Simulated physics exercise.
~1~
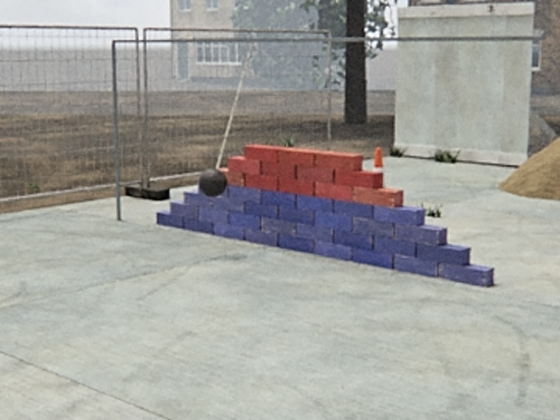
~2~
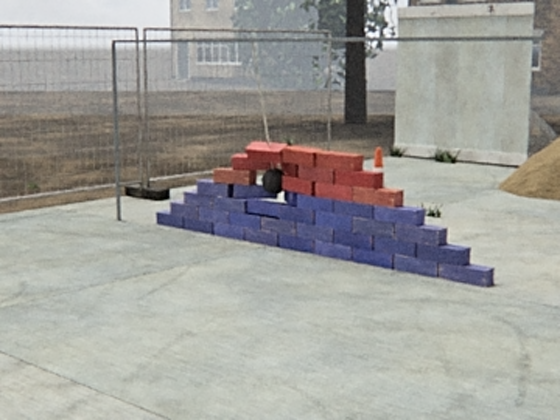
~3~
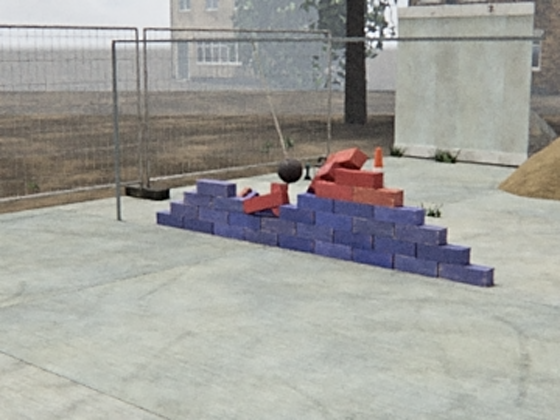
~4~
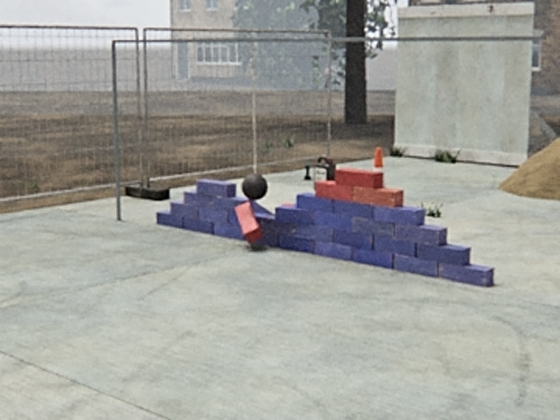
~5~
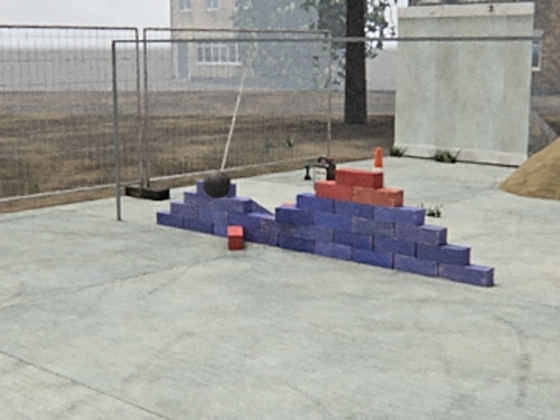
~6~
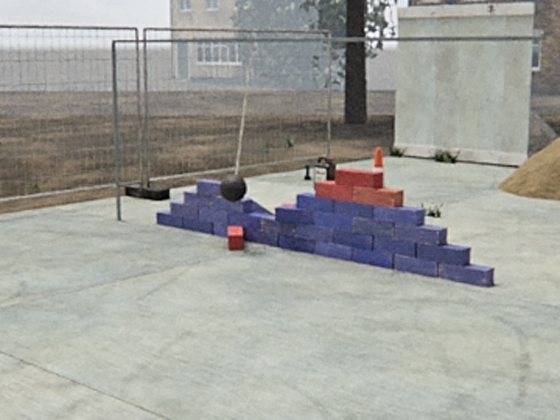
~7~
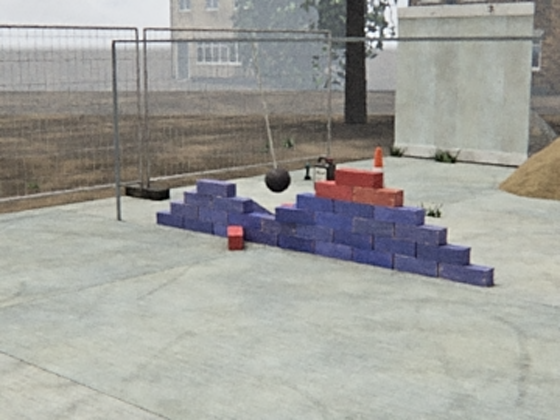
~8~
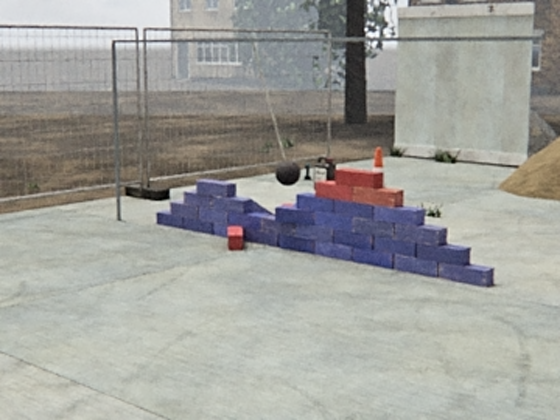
To begin with, a dark ball on a line hangs at the left of a stepped wall of blue blocks topped with red ones, on a concrete yard beside a wire fence. The ball swings right into the upper wall, shoving red blocks out of place. It pushes on through, and several blocks tilt and tumble, opening a gap. As the ball swings back left, a red block tips down the front and lands on the concrete. The ball then swings right again over the gap, while a few red blocks remain on top at the right.
